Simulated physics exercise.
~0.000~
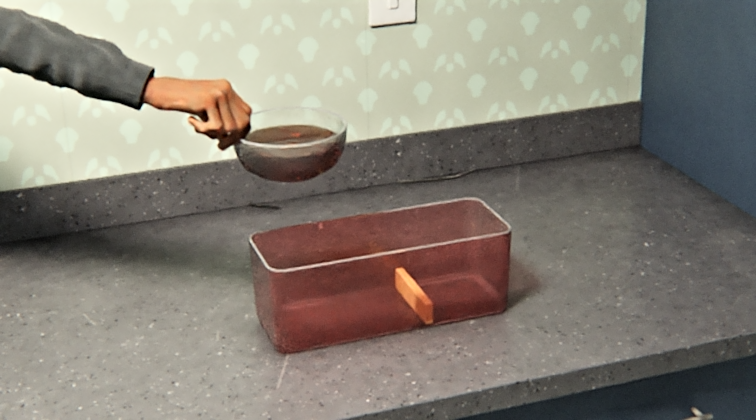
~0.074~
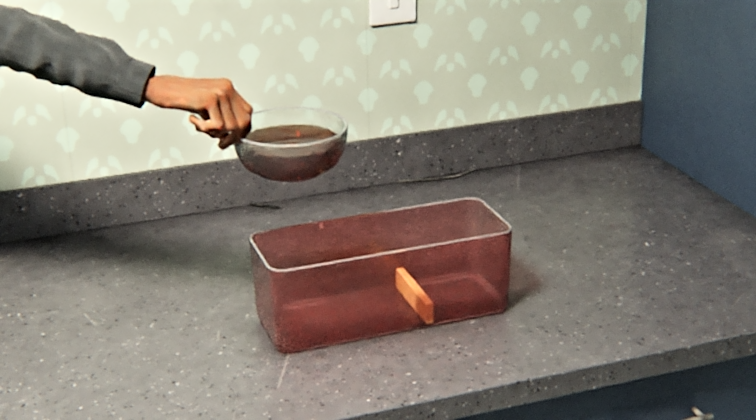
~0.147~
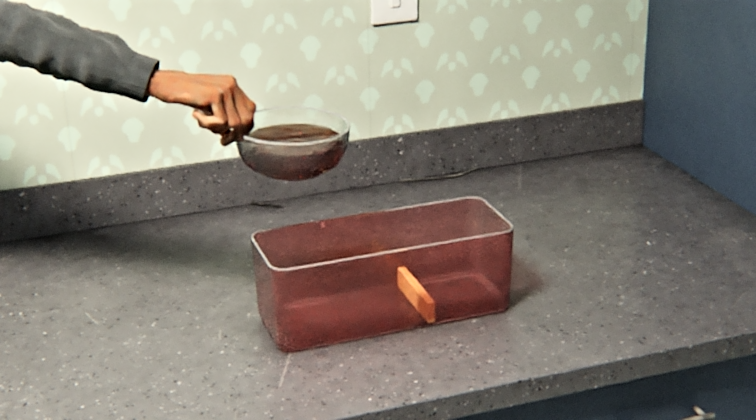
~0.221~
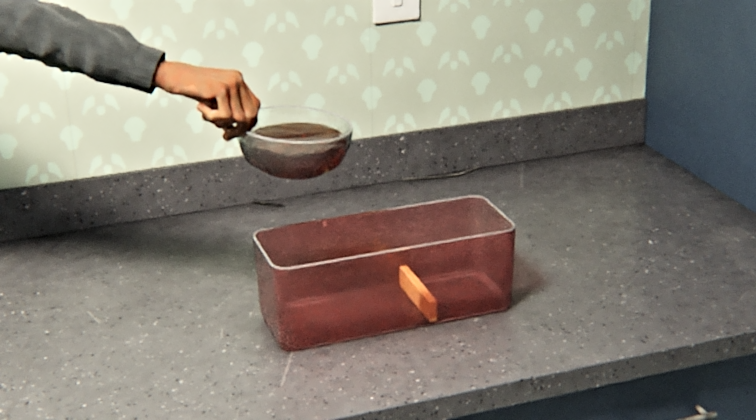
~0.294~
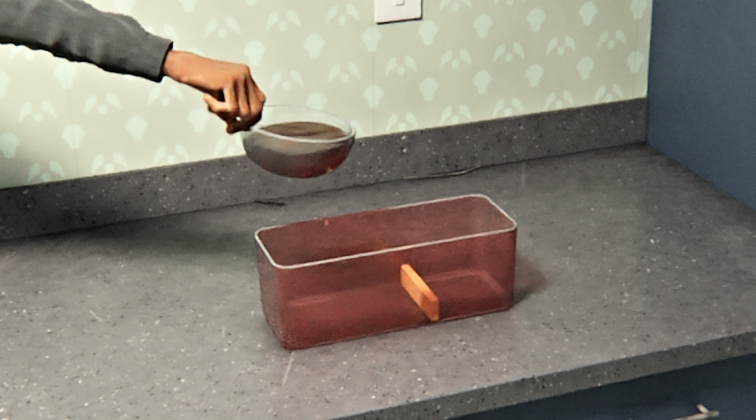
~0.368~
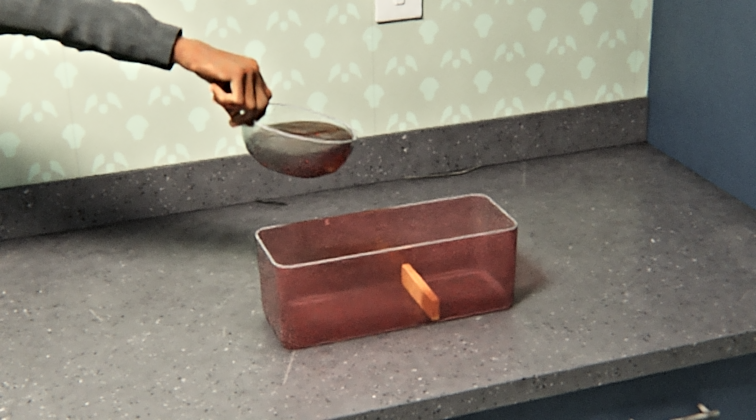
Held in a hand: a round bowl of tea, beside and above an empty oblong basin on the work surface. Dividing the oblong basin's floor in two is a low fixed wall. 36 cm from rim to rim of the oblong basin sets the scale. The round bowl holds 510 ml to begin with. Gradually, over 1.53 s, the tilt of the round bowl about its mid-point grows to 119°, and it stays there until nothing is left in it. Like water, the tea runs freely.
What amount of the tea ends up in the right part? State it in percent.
7 %.
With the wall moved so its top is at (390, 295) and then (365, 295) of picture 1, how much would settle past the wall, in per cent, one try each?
Respectively 55 and 75 %.
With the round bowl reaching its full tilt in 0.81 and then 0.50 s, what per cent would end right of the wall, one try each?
Some 10 and 25 per cent, in that order.
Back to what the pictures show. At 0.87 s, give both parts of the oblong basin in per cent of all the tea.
Left roughly 36 per cent, right roughly 1.
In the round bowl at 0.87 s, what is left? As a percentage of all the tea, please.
30 %.
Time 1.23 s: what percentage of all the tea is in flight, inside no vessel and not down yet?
About 3 percent.
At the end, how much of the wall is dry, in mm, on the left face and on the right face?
On the left it's about 16 mm; on the right, about 30 mm.
By 0.87 s the tilt is 72° and 30 per cent is still to pour, 35 is left of the wall and 1 right of it.
By 1.23 s the tilt is 108° and 0 per cent is still to pour, 92 is left of the wall and 5 right of it.
By 1.61 s the tilt is 119° and 0 per cent is still to pour, 93 is left of the wall and 7 right of it.
By 2.03 s the tilt is 119° and 0 per cent is still to pour, 93 is left of the wall and 7 right of it.
At rest 93 per cent lies left of the wall, 7 right of it and 1 outside.
